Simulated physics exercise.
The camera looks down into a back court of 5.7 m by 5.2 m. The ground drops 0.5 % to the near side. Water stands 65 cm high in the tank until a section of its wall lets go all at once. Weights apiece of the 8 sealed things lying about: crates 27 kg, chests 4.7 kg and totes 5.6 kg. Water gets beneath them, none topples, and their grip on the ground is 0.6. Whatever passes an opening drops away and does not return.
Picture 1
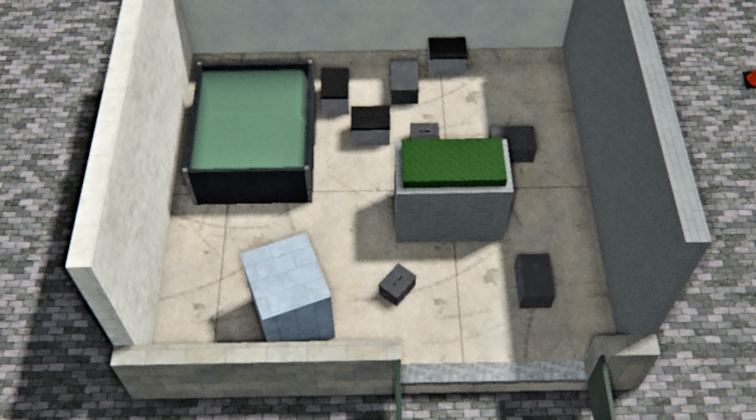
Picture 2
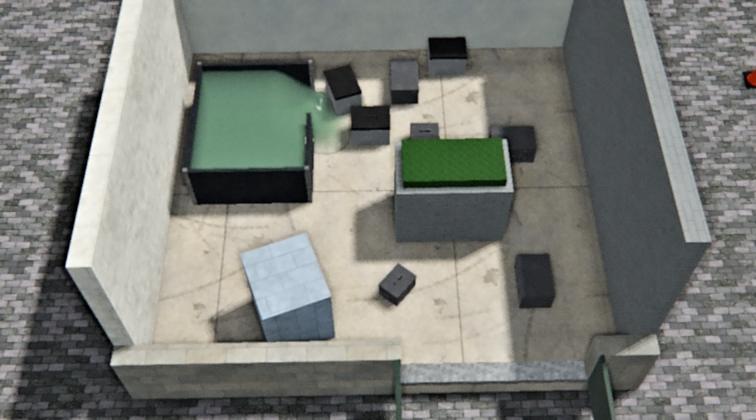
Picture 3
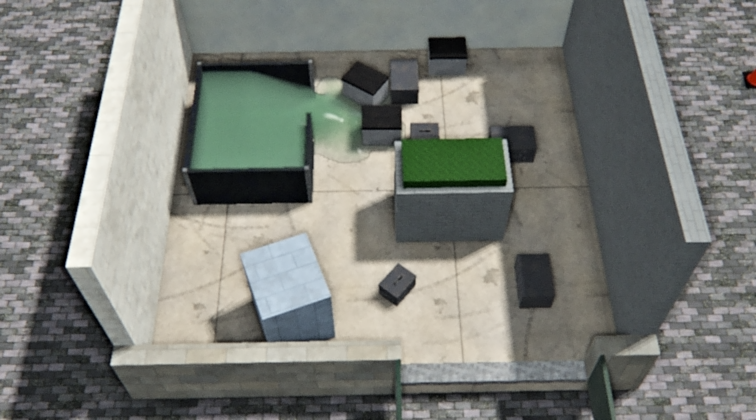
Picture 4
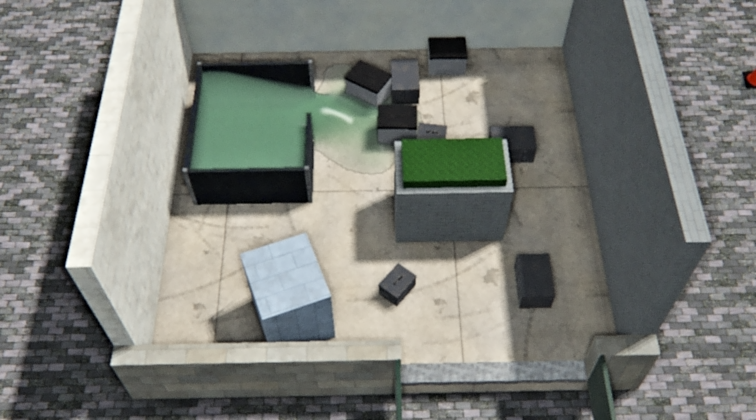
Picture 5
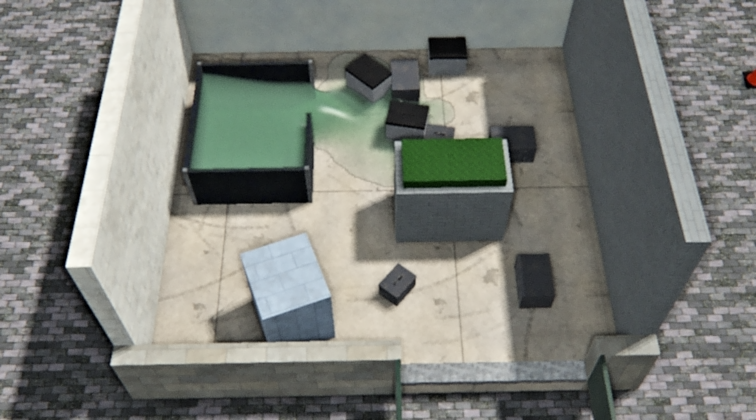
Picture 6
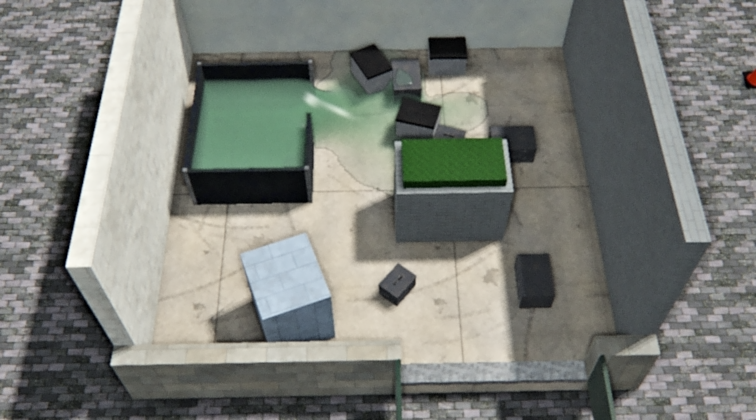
The footage shows greenish water bursting from the right side of a dark-walled tank in a walled yard, then spreading across the floor and pushing nearby dark-topped boxes rightward while the pale block and the grass-topped block stay still.
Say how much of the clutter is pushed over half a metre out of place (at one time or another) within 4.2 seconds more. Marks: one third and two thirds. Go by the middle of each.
It is two thirds or above.
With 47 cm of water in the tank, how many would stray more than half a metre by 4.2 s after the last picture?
Then 5.
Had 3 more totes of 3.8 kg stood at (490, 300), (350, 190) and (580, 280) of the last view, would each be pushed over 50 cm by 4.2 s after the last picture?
In that order: Less, less, more.
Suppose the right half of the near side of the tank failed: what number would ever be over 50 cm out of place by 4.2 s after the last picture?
Then 1.
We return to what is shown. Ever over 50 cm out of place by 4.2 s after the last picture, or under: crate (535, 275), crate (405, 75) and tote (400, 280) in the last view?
In that order: Less, past it, short of it.
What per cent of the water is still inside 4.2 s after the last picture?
Some 96 per cent remains.
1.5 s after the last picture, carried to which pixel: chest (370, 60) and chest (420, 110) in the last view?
Around (465, 52) and (554, 103).
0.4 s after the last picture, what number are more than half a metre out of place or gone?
I count 3.
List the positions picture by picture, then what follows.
In the first picture, a chest at (371, 117) rests on the ground; a chest at (335, 82) rests on the ground; 2.6 m2 under water; 0 of 8 have shifted.
In the second picture, a chest at (371, 117), on the bottom; a chest at (343, 81) rests on the ground, 11 cm from its start; 3.1 m2 under water; 1 of 8 have shifted.
In the third picture, a chest at (382, 116), on the bottom, 16 cm from its start; a chest at (365, 77) rests on the ground, 44 cm from its start; water covers 3.7 m2; 2 of 8 have shifted.
In the fourth picture, a chest at (398, 116), on the bottom, 37 cm from its start; a chest at (368, 76), on the bottom, 49 cm from its start; water covers 4.7 m2; 3 of 8 have shifted.
In the fifth picture, a chest at (408, 114) rests on the ground, 51 cm from its start; a chest at (369, 70), afloat, 51 cm from its start; water covers 5.6 m2; 3 of 8 have shifted.
In the sixth picture, a chest at (419, 112), afloat, 66 cm from its start; a chest at (371, 60), afloat, 62 cm from its start; water covers 6.7 m2; 3 of 8 have shifted.
Then, 0.4 s after the last picture 3 of 8 are over 50 cm from their spots; 2 afloat.
Then, 1.5 s after the last picture 5 of 8 are over 50 cm from their spots; 4 afloat.
Then, 2.8 s after the last picture 6 of 8 are over 50 cm from their spots; 6 afloat.
Then, 4.2 s after the last picture 6 of 8 are over 50 cm from their spots, and 6 have been at some point; 5 afloat.
